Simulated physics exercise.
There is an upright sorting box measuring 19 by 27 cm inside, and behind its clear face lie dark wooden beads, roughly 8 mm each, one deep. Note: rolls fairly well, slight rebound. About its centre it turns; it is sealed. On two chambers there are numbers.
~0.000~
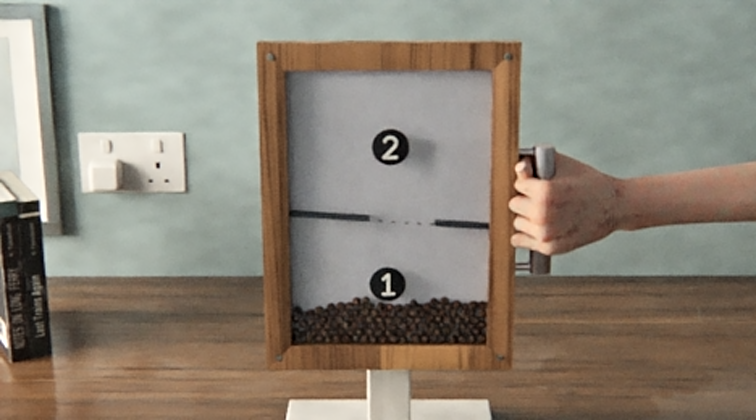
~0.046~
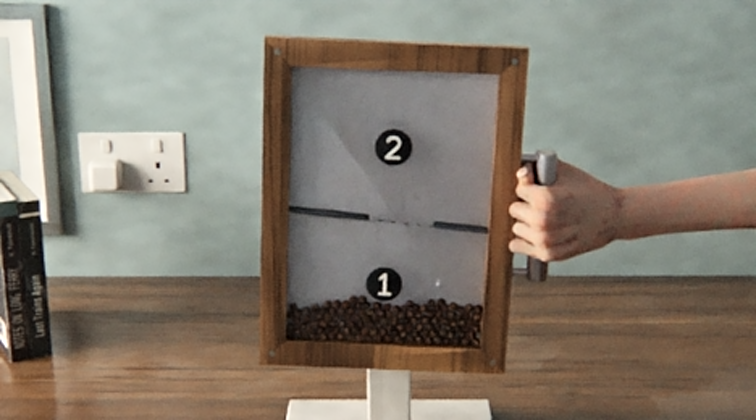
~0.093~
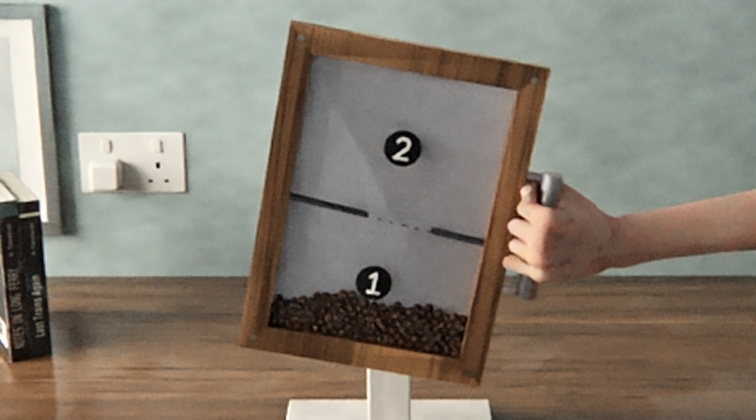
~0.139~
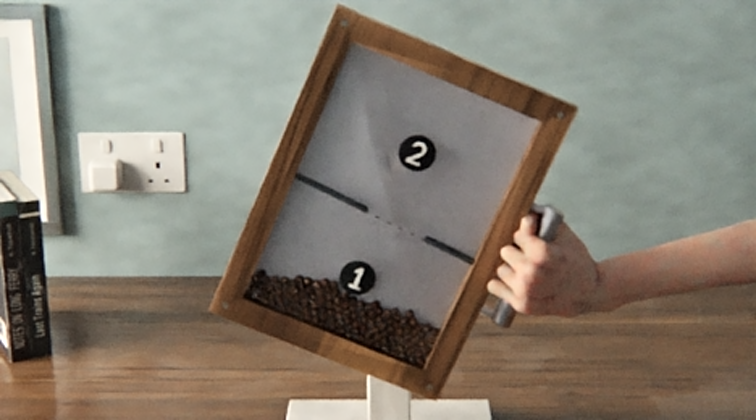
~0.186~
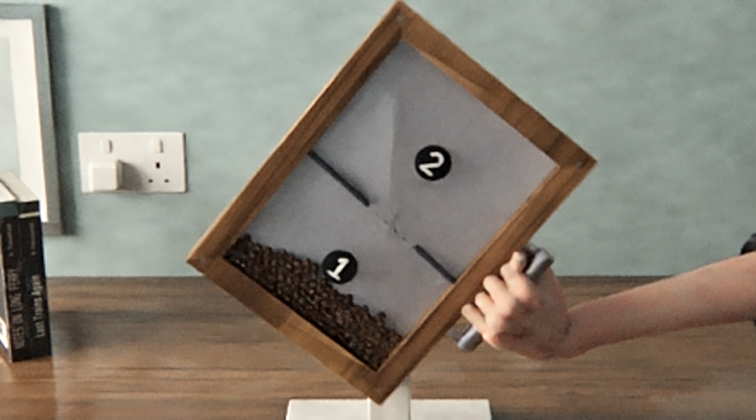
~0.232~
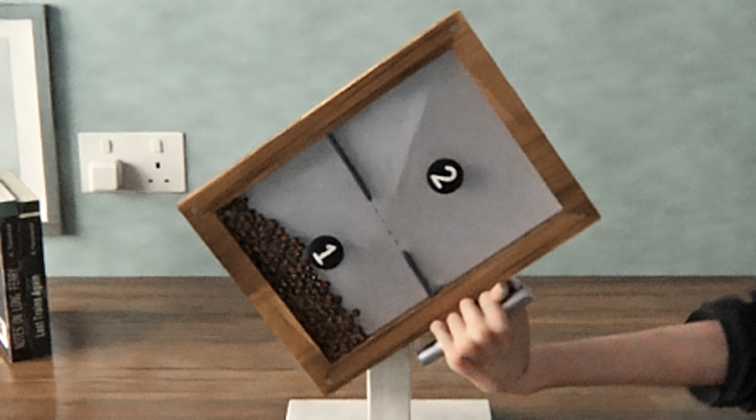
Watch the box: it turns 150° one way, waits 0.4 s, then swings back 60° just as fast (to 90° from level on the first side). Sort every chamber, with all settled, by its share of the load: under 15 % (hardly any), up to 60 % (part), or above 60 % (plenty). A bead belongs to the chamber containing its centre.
No. 1: Up to 60 %; 2: Up to 60 %.
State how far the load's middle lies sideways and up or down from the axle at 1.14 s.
Offset approx. 1 cm left, 7 cm below.
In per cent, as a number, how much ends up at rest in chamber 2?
Roughly 55 percent.
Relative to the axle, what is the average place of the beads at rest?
Right: About 2 cm; below: About 7 cm.
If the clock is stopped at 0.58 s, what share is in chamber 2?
That comes to some 20 percent of the load.
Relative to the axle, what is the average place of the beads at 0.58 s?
It sits around 7 cm to the left and around 1 cm up.
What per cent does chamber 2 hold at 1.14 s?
Roughly 55 percent.
After 0.58 s, it stands 150° clockwise; the beads' middle is 7 cm left of and 1 cm above the centre; no. 1, 80 %, no. 2, 20 %.
After 1.14 s, it stands 121° clockwise; the beads' middle is 1 cm left of and 7 cm below the centre; no. 1, 45 %, no. 2, 55 %.
After 1.30 s, it stands 90° clockwise; the beads' middle is 3 cm right of and 6 cm below the centre; no. 1, 45 %, no. 2, 55 %.
All still by 2.4 s, it stands 90° clockwise; no. 1, 45 %, no. 2, 55 %.
